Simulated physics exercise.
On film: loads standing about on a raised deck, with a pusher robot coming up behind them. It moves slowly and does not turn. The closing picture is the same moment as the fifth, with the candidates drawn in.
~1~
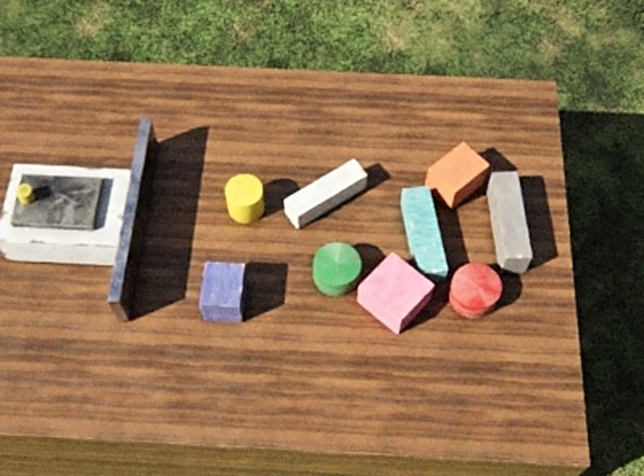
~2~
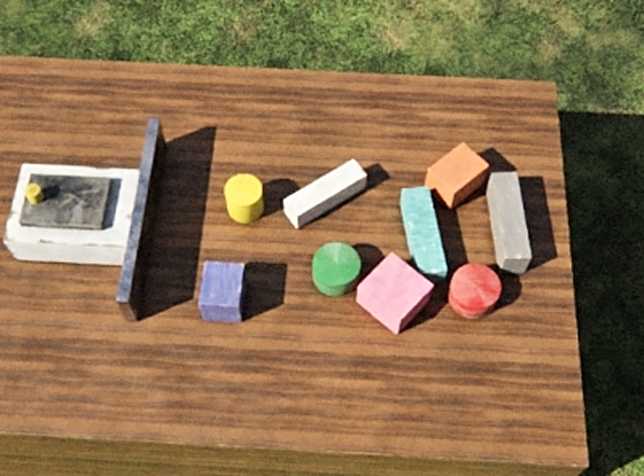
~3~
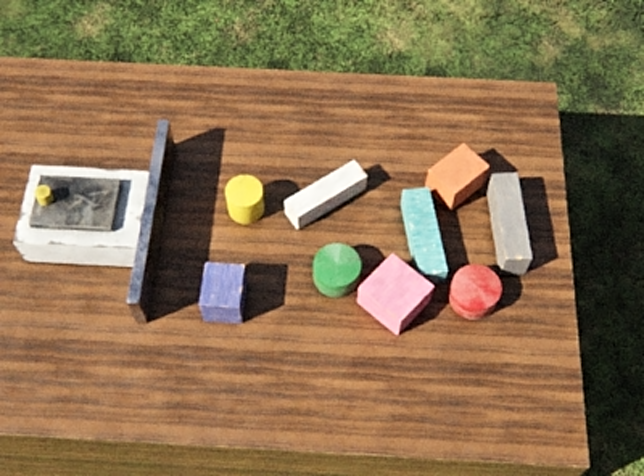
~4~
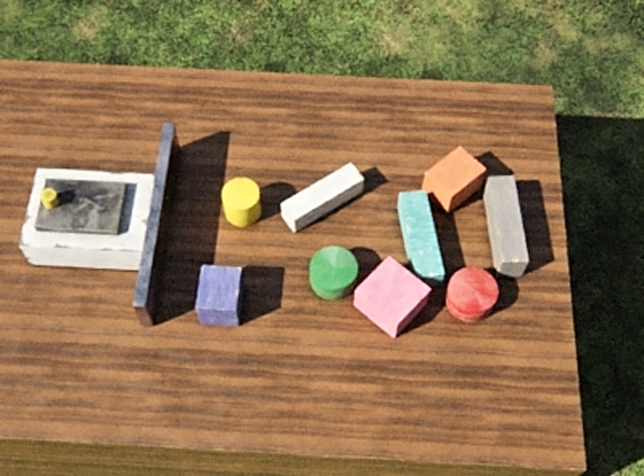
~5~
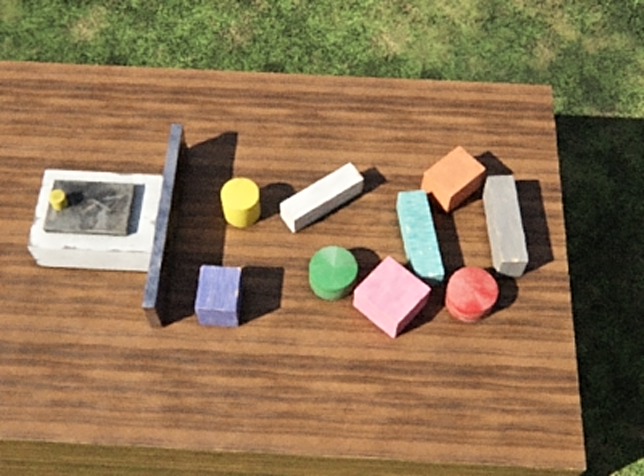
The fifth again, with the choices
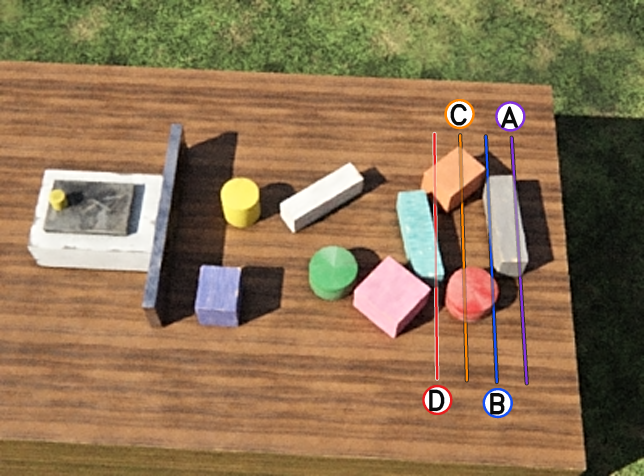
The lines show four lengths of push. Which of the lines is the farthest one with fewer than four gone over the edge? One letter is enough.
B is the last line within the limit.
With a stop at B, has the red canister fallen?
By then, yes.
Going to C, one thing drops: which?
It is the red canister.
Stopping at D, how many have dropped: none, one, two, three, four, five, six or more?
In all, none.
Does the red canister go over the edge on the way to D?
By then, no.
On the marked copy, A at (519, 251); B at (491, 250); C at (463, 249); D at (436, 247).
With B. Early on, robot (213, 213); blue crate (301, 300); white bar (341, 206).
Further on, robot (332, 219); red canister (522, 293); grey bar (509, 225).
At the end, robot (426, 223); grey bar over the edge; red canister over the edge; two fallen.
As for the rest, A drops four; C is within the limit but short; D is within the limit but short.
